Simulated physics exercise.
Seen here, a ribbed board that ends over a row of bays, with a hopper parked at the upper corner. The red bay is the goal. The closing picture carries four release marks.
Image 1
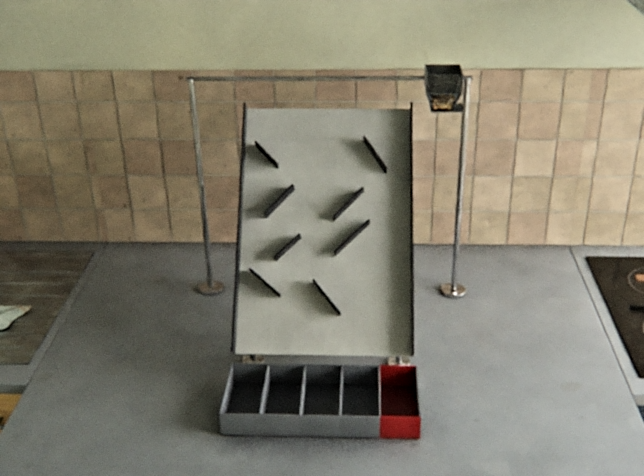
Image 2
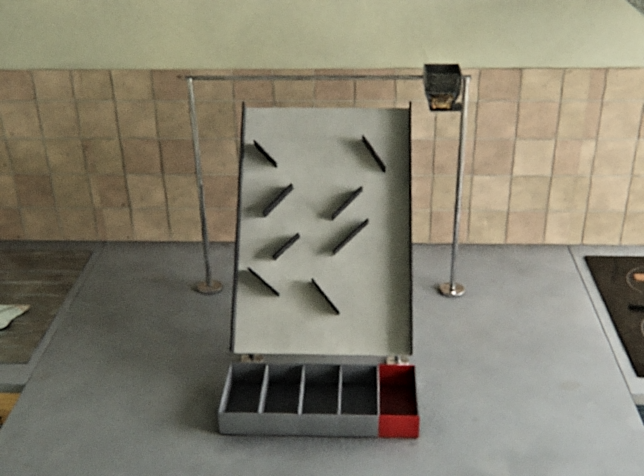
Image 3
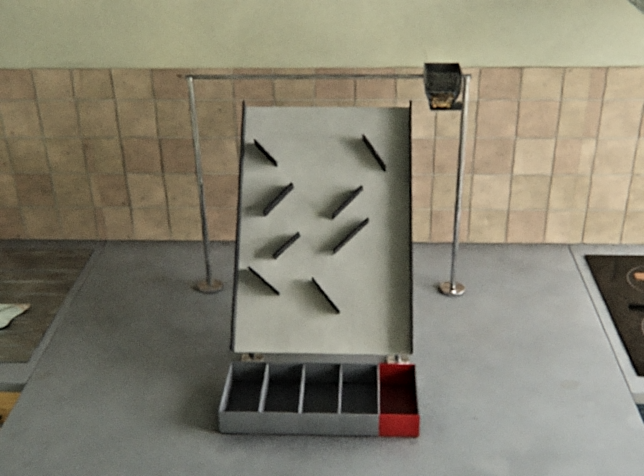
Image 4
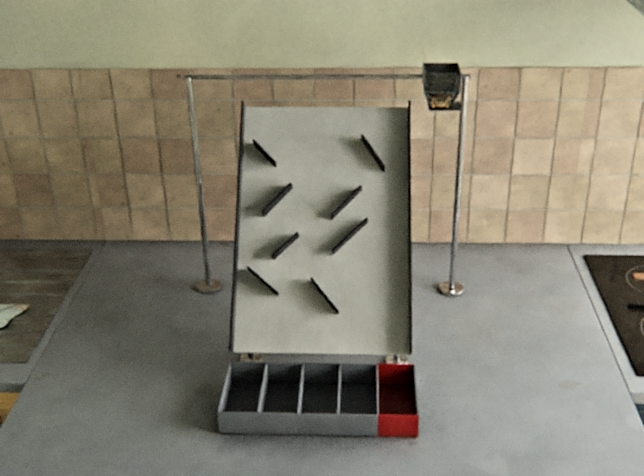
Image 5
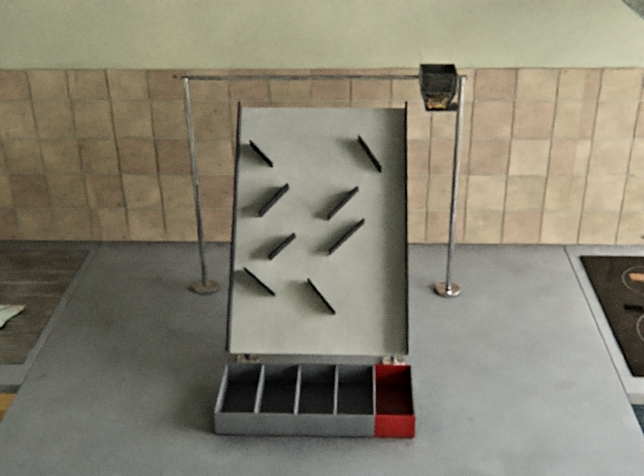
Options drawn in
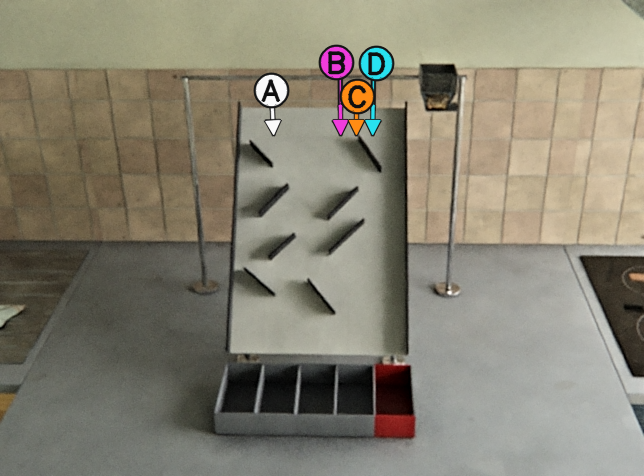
The clip opens on a pale upright board with eight dark slanted ribs, standing over a row of five bays, the rightmost one red, with a small dark hopper on a metal frame at the upper right. Nothing on the board moves; the whole view only shifts very slightly.
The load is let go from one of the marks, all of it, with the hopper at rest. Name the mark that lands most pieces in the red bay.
The answer is mark D.
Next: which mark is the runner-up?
C it is.
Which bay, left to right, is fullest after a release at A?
The first.
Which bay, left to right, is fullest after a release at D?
The fifth from the left.
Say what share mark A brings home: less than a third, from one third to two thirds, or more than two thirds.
It is less than a third.
On the marked copy, mark A meets the board at (273, 129); mark B meets the board at (340, 129); mark C meets the board at (356, 129); mark D meets the board at (372, 129).
If A is chosen, about a quarter in the red bay, most in other bays, a stray few outside the box.
If B is chosen, a small part in the red bay, nearly all in other bays.
If C is chosen, about a third in the red bay, about half in other bays, a stray few held on the board, a small part outside the box.
If D is chosen, nearly all in the red bay, a stray few in other bays.
